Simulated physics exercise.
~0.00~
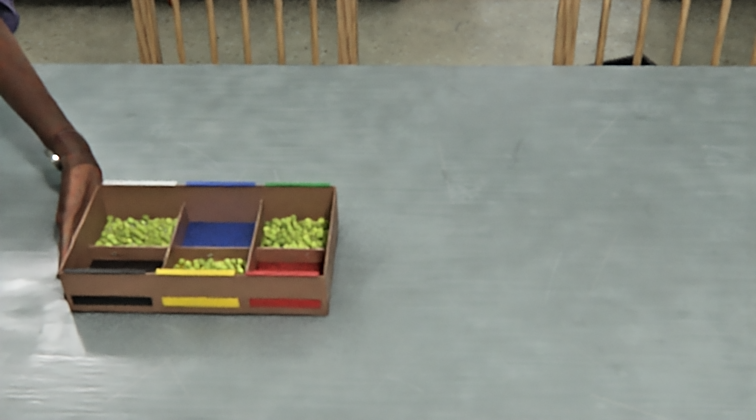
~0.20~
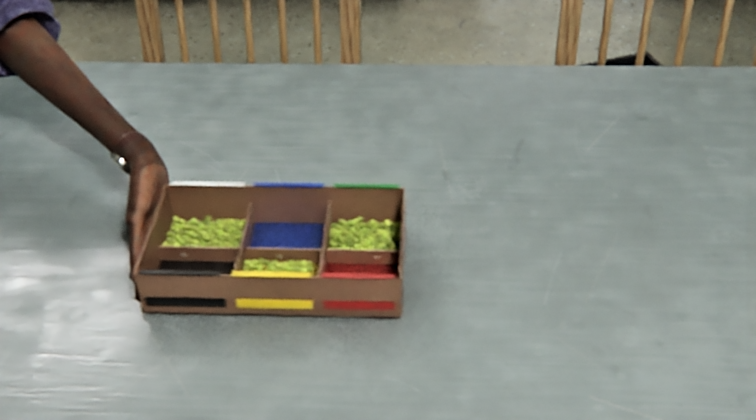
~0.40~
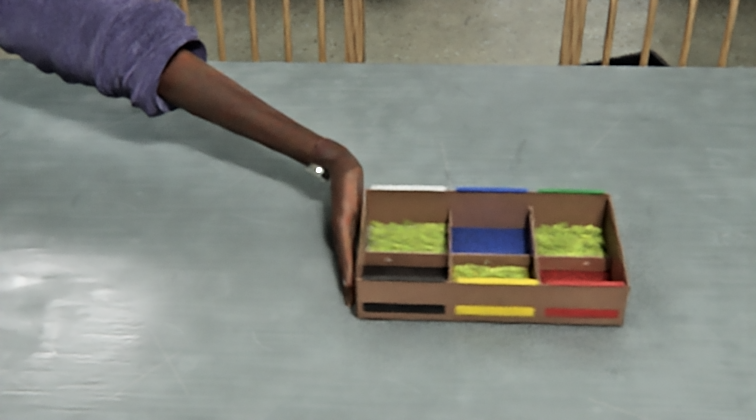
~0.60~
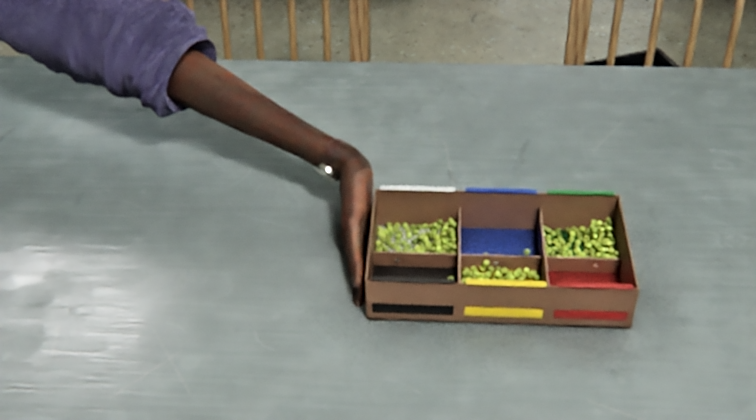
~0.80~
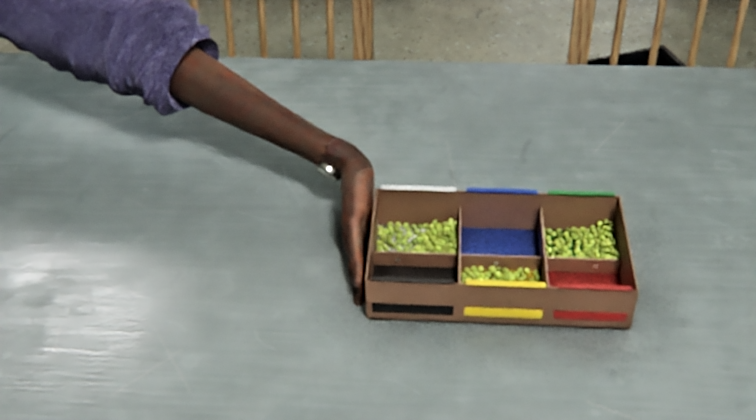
At first, a hand rests against the left end of a brown divided tray on a gray table, with small green pieces like peas heaped in the white, yellow and green sections. The blue, black and red sections look mostly empty. The hand pushes the tray to the right, slowly and then much farther across the table, as a purple sleeve comes into view. The tray stays flat while it slides, then comes to a stop right of center. It ends at rest with the hand still against it and the pieces still in their original sections.
